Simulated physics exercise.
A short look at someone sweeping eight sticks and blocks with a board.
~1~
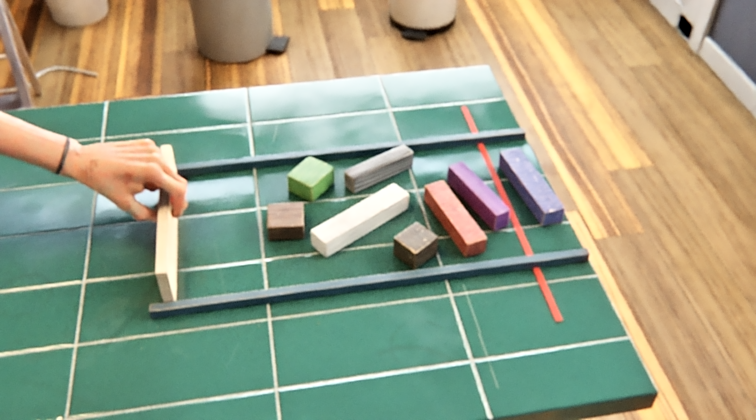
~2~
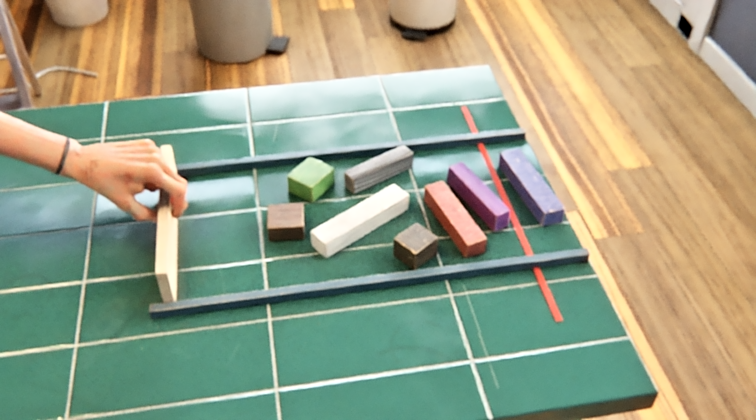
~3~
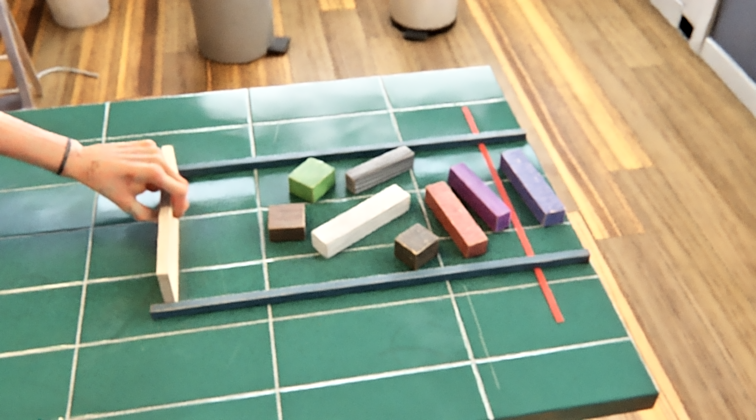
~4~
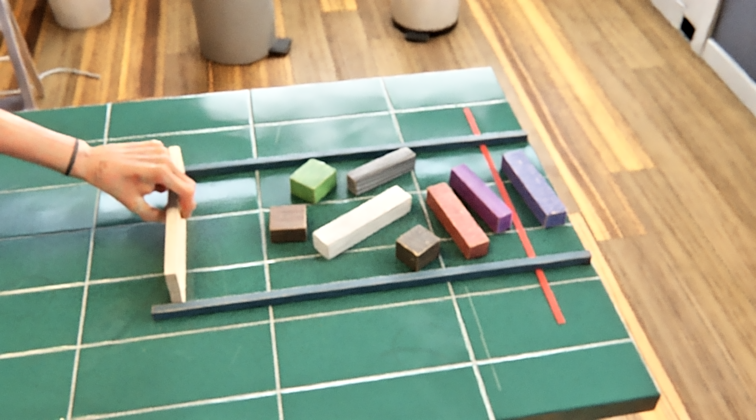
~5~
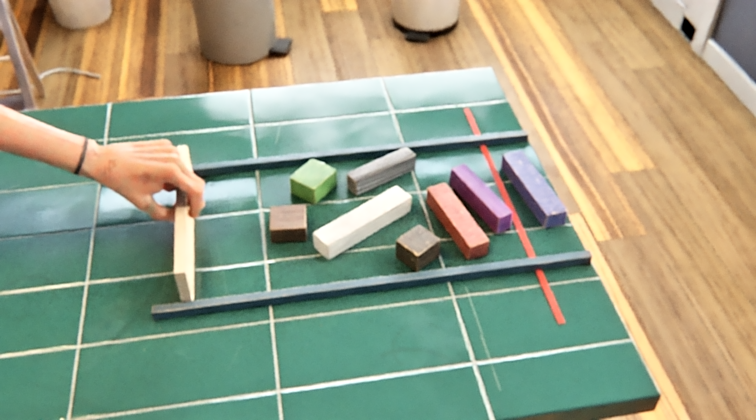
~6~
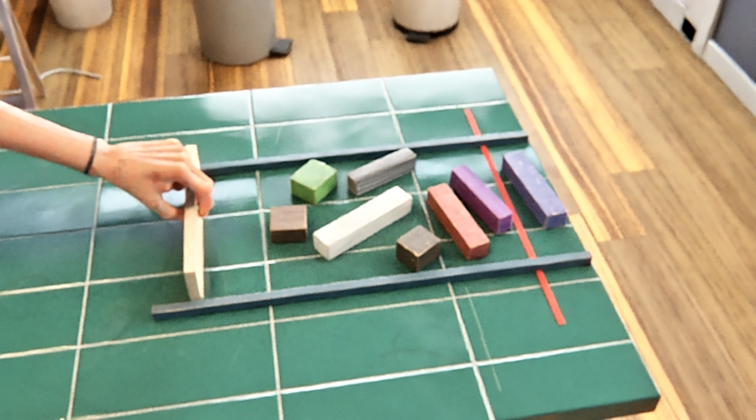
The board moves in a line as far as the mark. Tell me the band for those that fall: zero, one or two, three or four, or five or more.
In the end the number that fall off is three or four.
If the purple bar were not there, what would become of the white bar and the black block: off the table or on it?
The white bar is kept, the black block survives.
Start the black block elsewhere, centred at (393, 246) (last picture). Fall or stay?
From there it holds on.
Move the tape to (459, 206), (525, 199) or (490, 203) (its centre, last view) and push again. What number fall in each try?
Try by try, 1, 6 and 3.
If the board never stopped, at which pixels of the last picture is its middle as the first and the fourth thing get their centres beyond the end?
At (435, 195) for the first, at (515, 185) for the fourth.
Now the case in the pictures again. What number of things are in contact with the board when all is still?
3 of them.
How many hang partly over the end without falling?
Overhanging: 3.
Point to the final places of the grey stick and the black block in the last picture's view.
About (535, 154), and the other about (570, 236).
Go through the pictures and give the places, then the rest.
The first frame shows blue bar (530, 186); purple bar (478, 195); red bar (454, 218); board (168, 220); tape (505, 198).
The second frame shows purple bar (478, 196); grey stick (379, 169).
The third frame shows red bar (455, 219); board (169, 221).
The fourth frame shows blue bar (533, 187); black block (418, 248).
The fifth frame shows purple bar (480, 198); brown block (288, 223).
The sixth frame shows blue bar (533, 188); purple bar (480, 198); red bar (457, 221); board (193, 220); tape (507, 200).
A little later, none off yet; blue bar at rest near (533, 188); purple bar at rest near (480, 198); red bar at rest near (457, 221).
Next, none off yet; blue bar at rest near (533, 188); purple bar shifted a little near (494, 196); red bar shifted a little near (474, 217).
Later still, one off so far; blue bar on its side near (585, 240); purple bar shifted about its own width near (567, 191); red bar shifted about its own width near (550, 213).
When it is over, the number that fall off is three or four; down, red bar, purple bar and blue bar.
